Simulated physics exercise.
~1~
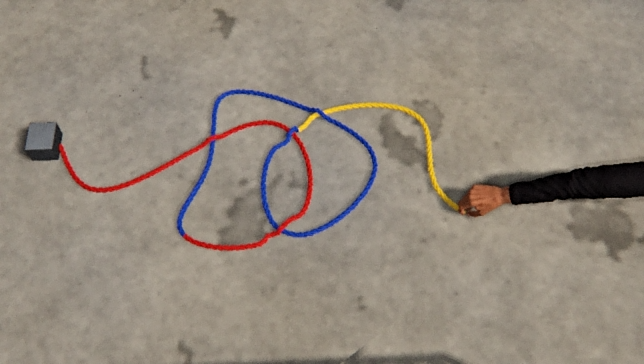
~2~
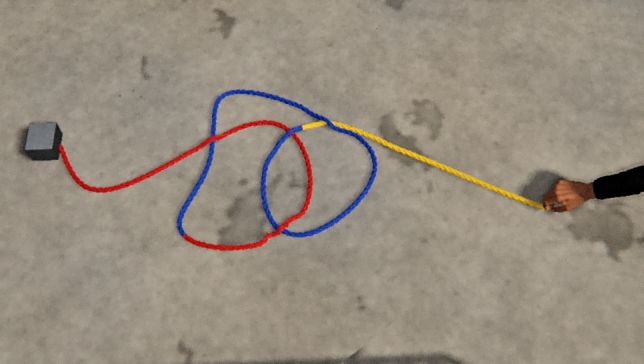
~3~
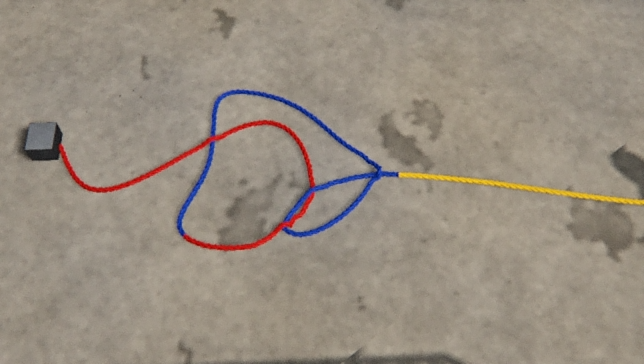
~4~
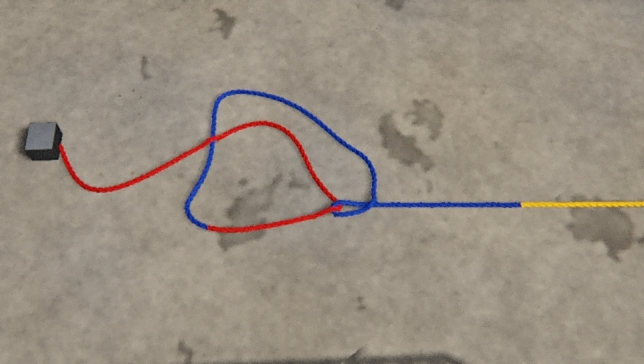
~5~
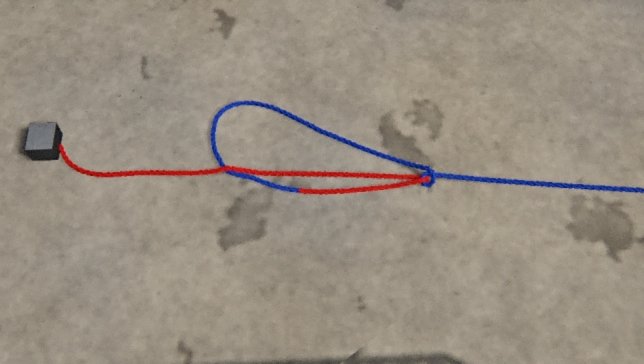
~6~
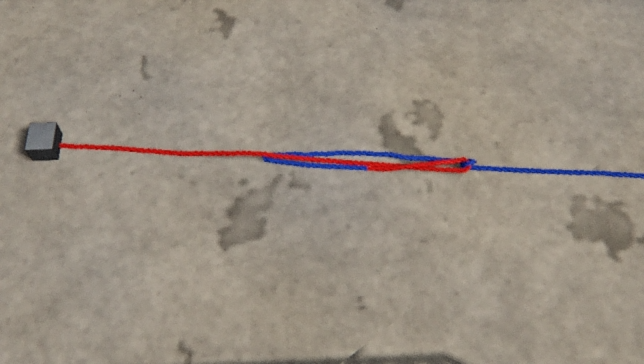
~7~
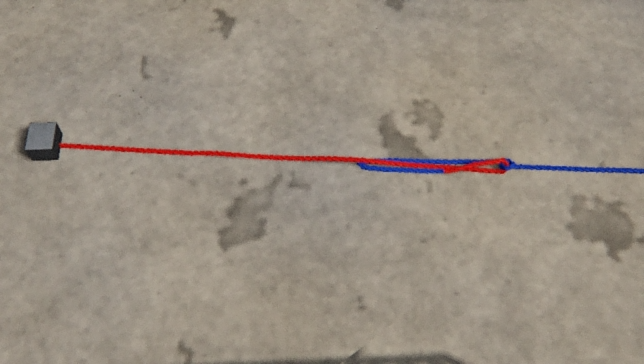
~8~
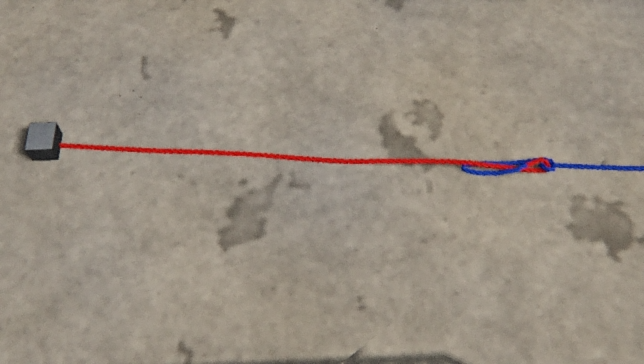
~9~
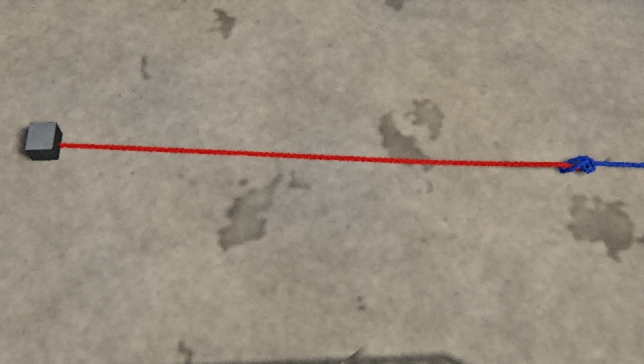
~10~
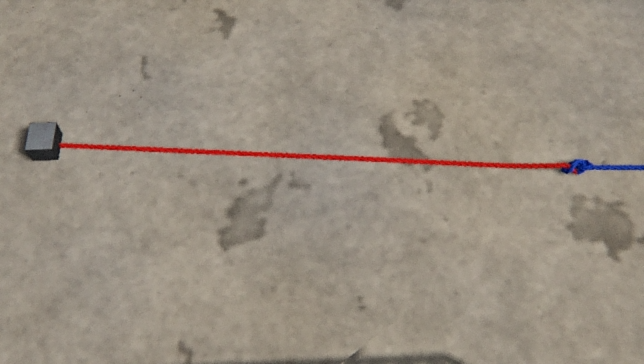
At the start, a rope in red, blue and yellow sections lies in overlapping loops on a stained concrete floor, its left end fixed to a small dark block. A hand in a black sleeve holds the yellow end and pulls it right, soon leaving view. The blue loops draw inward and slide right, crossing into a small cluster while a larger loop remains behind. That loop then flattens into a narrow, stretched bundle, which shortens as it travels right. Finally, the rope is taut, with a tight blue and red knot near the right side.
